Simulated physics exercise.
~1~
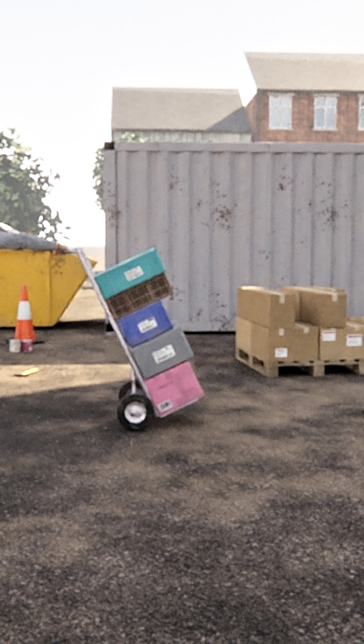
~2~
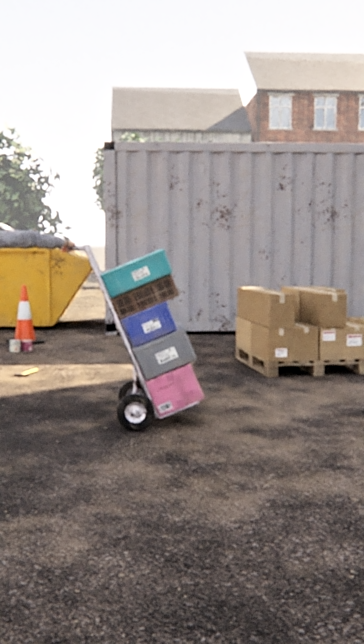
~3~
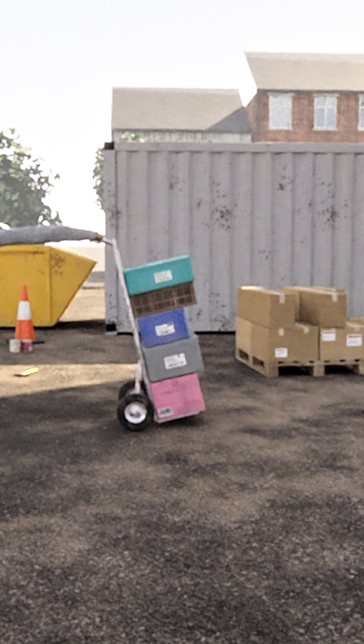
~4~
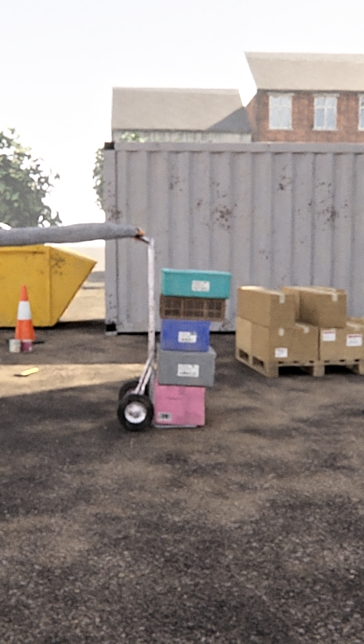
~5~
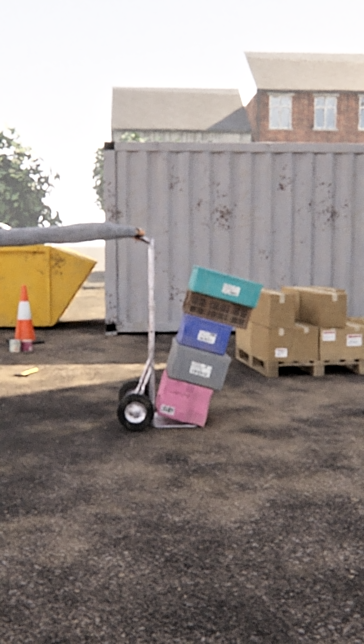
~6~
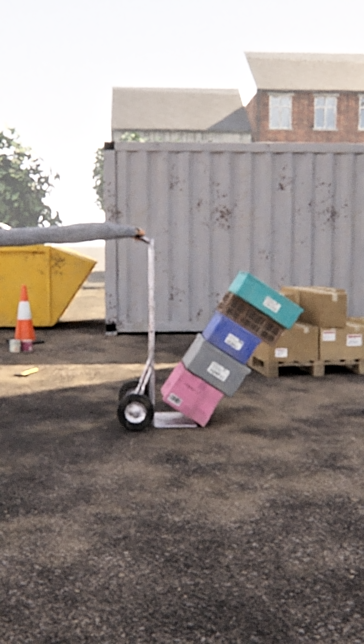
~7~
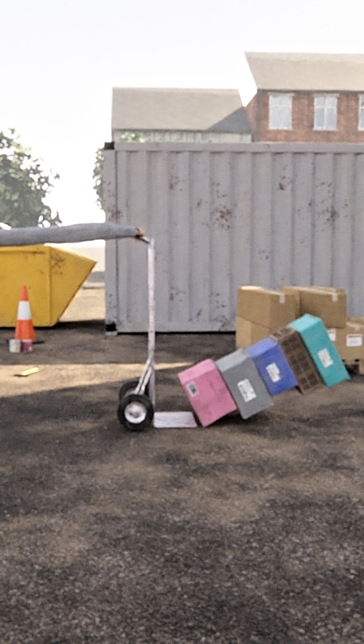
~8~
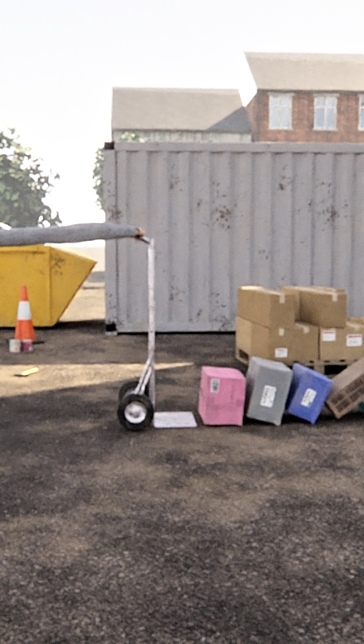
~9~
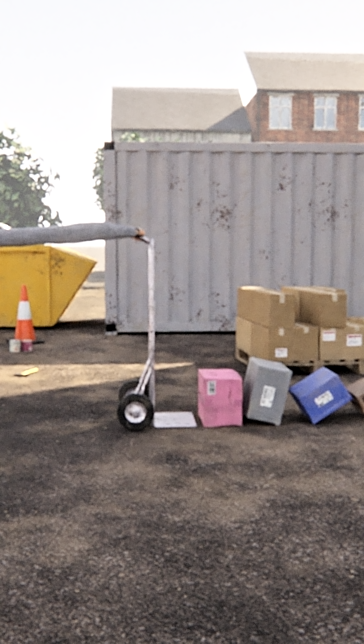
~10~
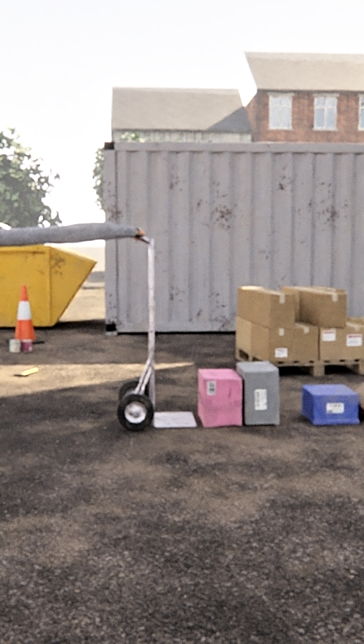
A hand truck carrying five stacked containers is swung upright by a sleeved arm reaching in from the left, and the stack tips forward and topples right, leaving the pink, grey and blue boxes spread across the ground beside the empty plate.
